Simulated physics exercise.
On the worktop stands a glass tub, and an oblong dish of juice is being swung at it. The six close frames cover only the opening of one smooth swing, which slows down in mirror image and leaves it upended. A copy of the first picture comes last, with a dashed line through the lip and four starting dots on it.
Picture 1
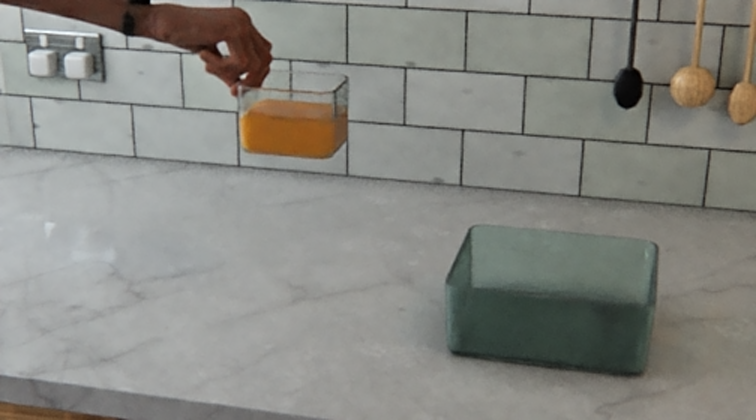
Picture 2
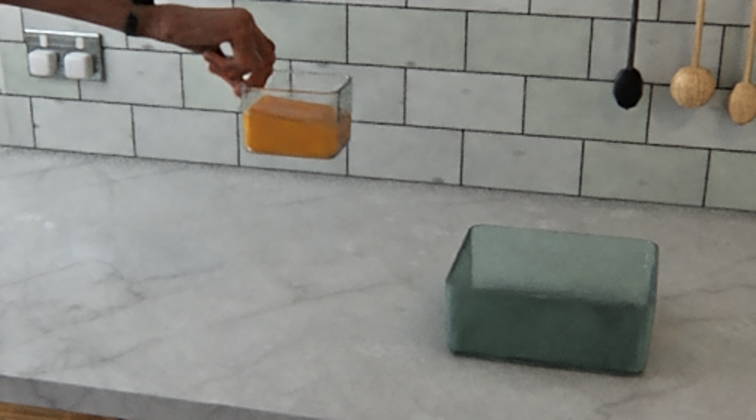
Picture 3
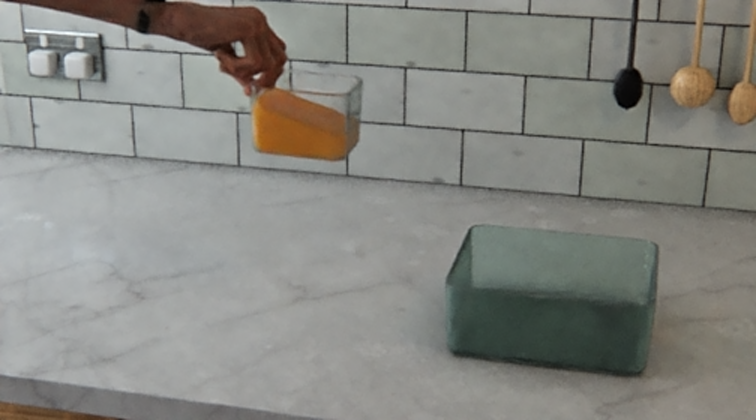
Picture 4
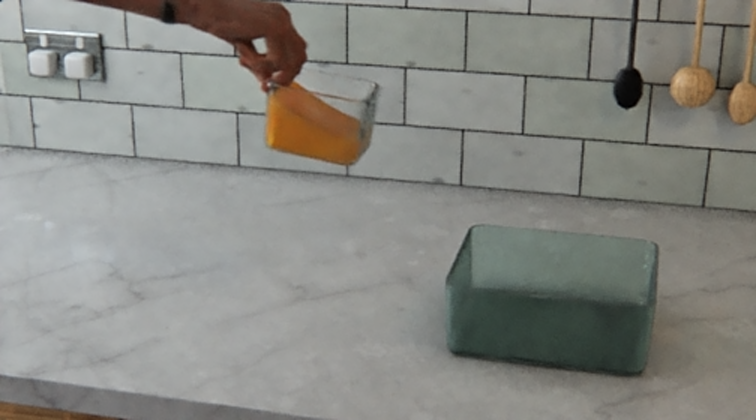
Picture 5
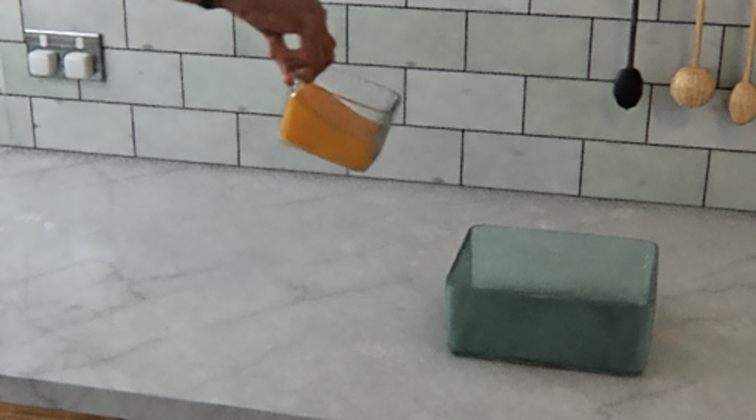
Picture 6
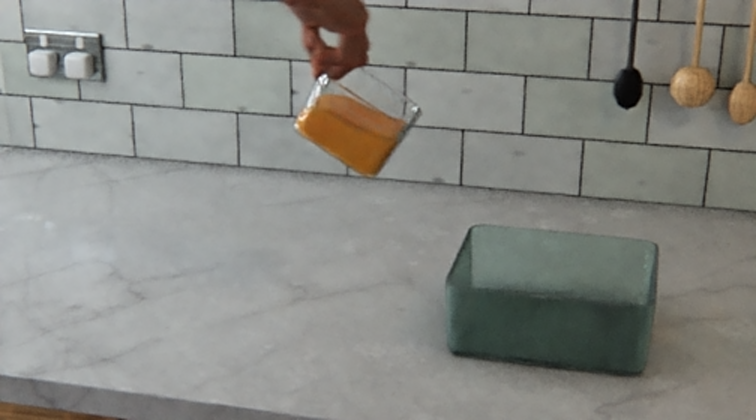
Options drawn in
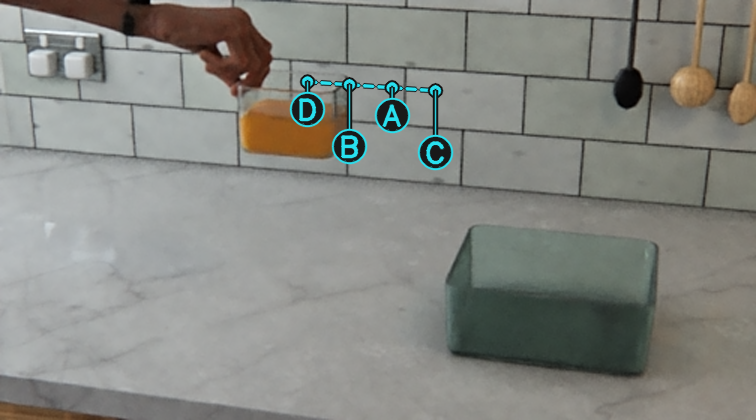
Clear oblong dish of orange juice, held by a hand, moving right and tilting rightward above a worktop with a green glass tub.
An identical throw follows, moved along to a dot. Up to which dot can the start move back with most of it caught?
I would pick dot D.
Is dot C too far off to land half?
No, not at all.
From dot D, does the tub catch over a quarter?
Yes, clearly.
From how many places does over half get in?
All of the four.
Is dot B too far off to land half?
No, not at all.
On the marked copy, A at (392, 87); B at (349, 84); C at (435, 90); D at (307, 81).
With A, about 93 % lands in the tub, 3 % falls short and 4 % goes beside or beyond.
With B, about 79 % lands in the tub, 11 % falls short and 10 % goes beside or beyond.
With C, about 78 % lands in the tub, 2 % falls short and 20 % goes beside or beyond.
With D, about 63 % lands in the tub, 27 % falls short and 9 % goes beside or beyond.
